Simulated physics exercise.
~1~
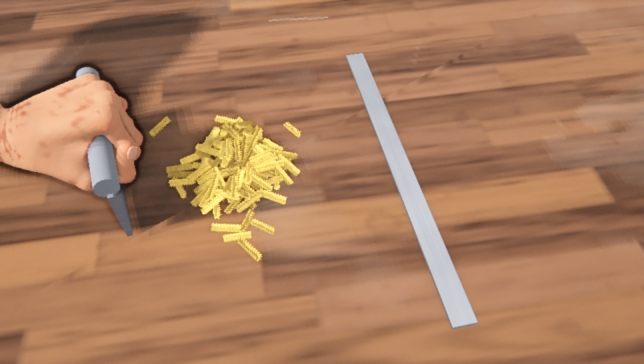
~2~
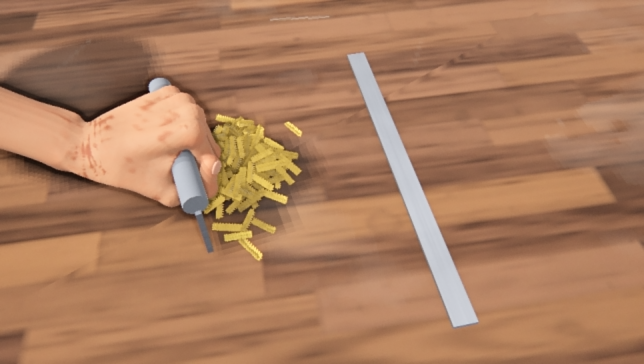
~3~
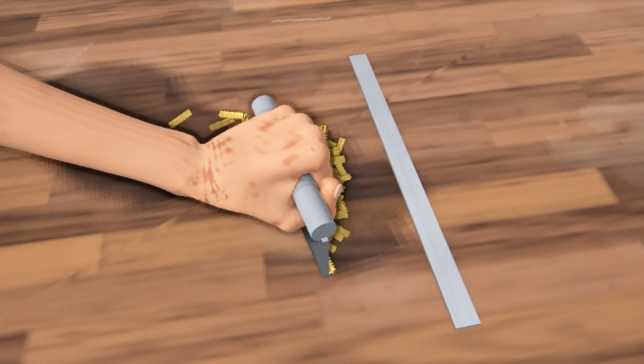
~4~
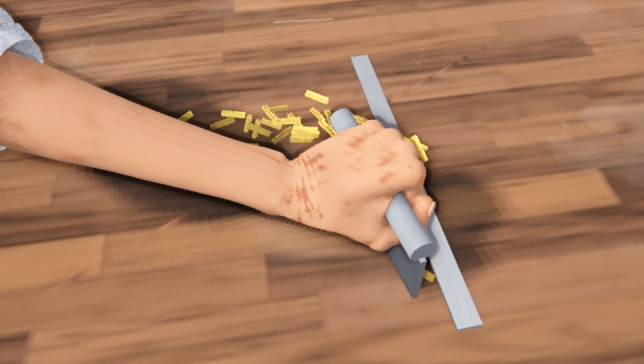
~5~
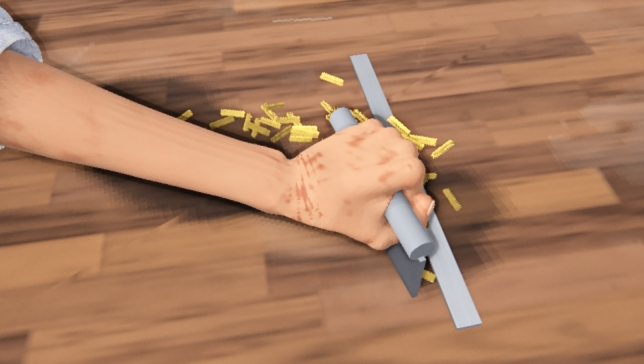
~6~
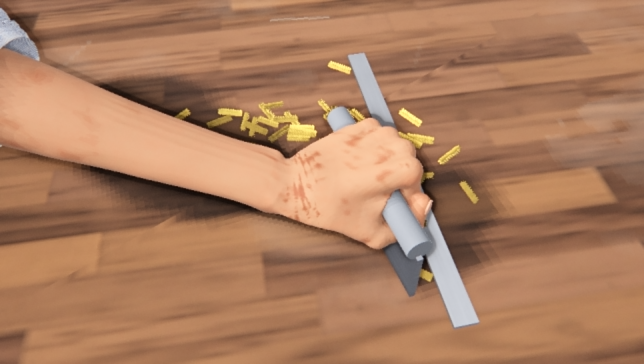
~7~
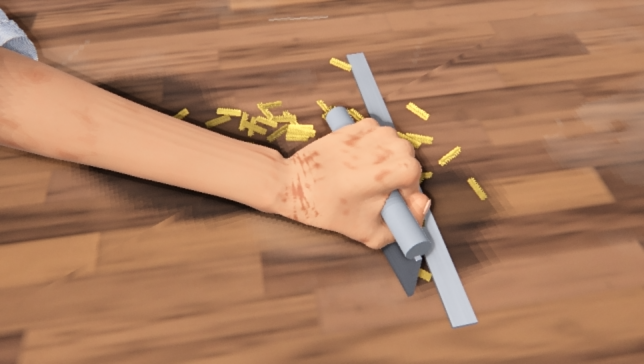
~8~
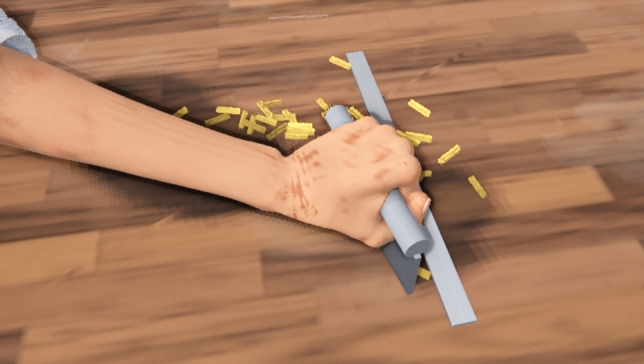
The video shows a hand holding a gray scraper and pushing a pile of small yellow pasta pieces rightwards across a wooden surface to a flat gray strip, where it stops; a few pieces scatter past the strip, while many remain on the near side, behind the hand.
